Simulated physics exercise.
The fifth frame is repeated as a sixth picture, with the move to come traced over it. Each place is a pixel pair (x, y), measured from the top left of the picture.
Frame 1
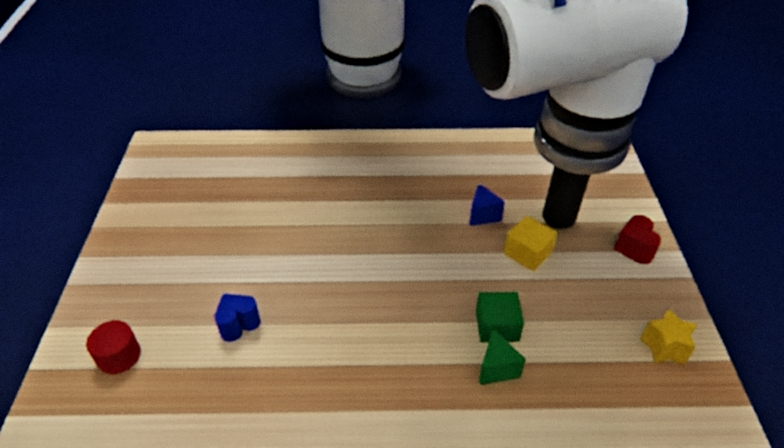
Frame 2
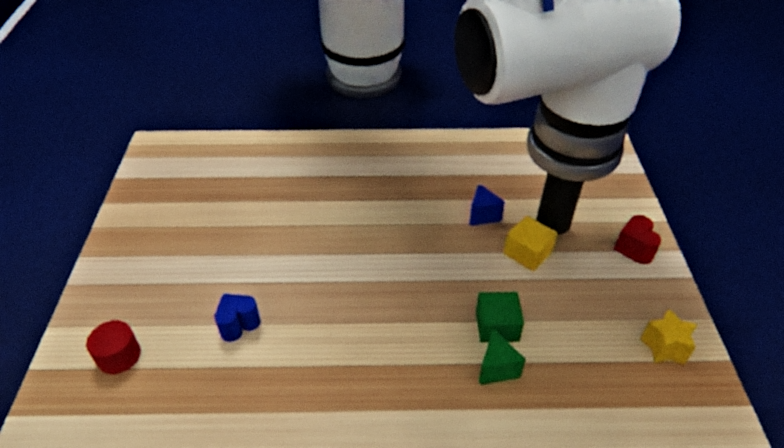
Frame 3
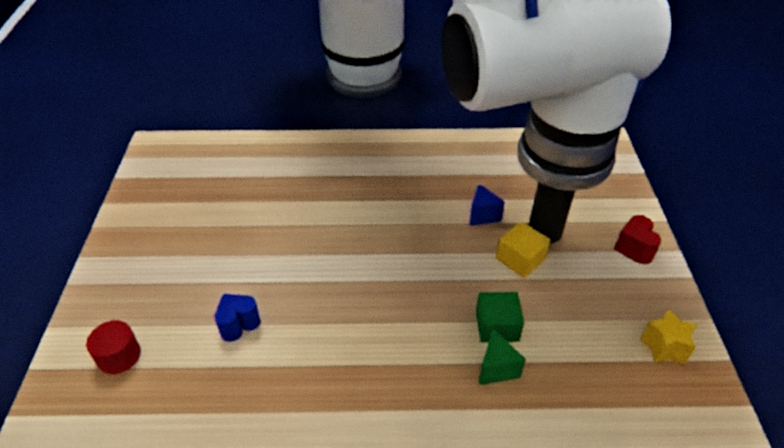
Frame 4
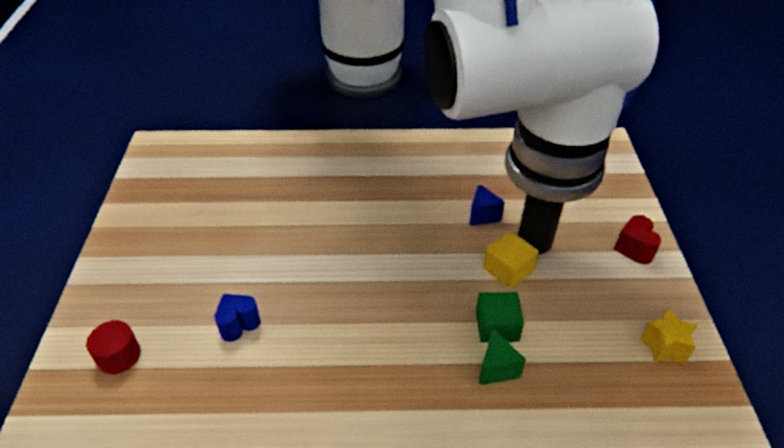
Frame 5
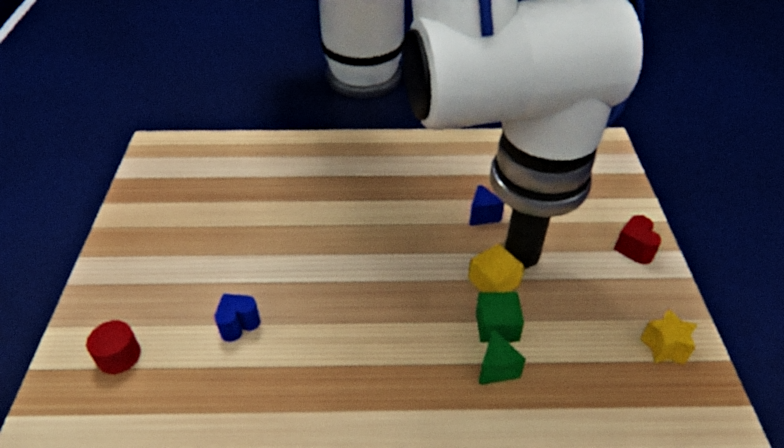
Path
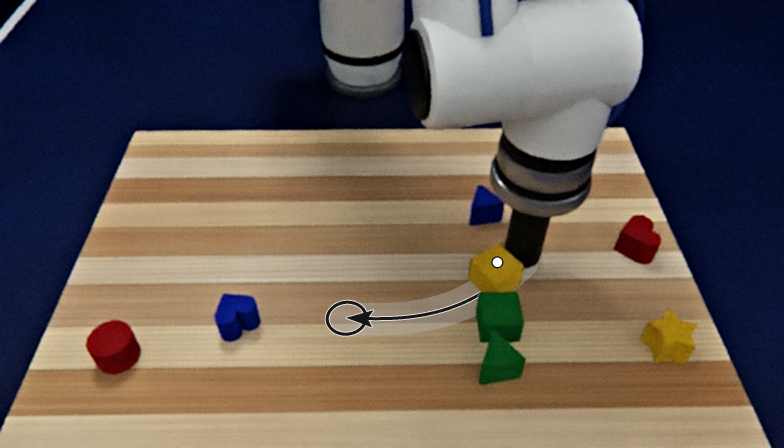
At first, a robot arm's dark post stands just behind a yellow block on a striped wooden board scattered with colored shapes. The post moves down and to the left, meeting the yellow block and pushing it a short way toward the green square, while the other shapes stay still.
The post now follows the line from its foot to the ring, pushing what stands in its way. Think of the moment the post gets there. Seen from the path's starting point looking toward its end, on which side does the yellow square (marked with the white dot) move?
It moves off to the left.
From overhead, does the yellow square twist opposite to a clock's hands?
Yes, that is how it ends up.
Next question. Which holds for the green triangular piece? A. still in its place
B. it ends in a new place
A (still in its place)
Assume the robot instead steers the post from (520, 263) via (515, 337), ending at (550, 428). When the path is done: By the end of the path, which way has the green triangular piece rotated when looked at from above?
It rotates counterclockwise.
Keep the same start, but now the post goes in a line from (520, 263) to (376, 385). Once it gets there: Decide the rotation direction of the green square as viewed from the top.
Anticlockwise.
Path on the board, from (520, 263) by way of (476, 296) and (415, 316) to (347, 318); the dot is on the yellow square.
On the path given first. One third of the way, post at (477, 288); yellow square at (445, 292); green square at (501, 310), turned 15° anticlockwise.
Two thirds of the way, post at (415, 308); yellow square at (382, 318); green square at (501, 310), turned 15° anticlockwise.
At the end, post at (346, 310); yellow square at (344, 335), turned 45° anticlockwise; green triangular piece in place; green square at (501, 310), turned 15° anticlockwise.
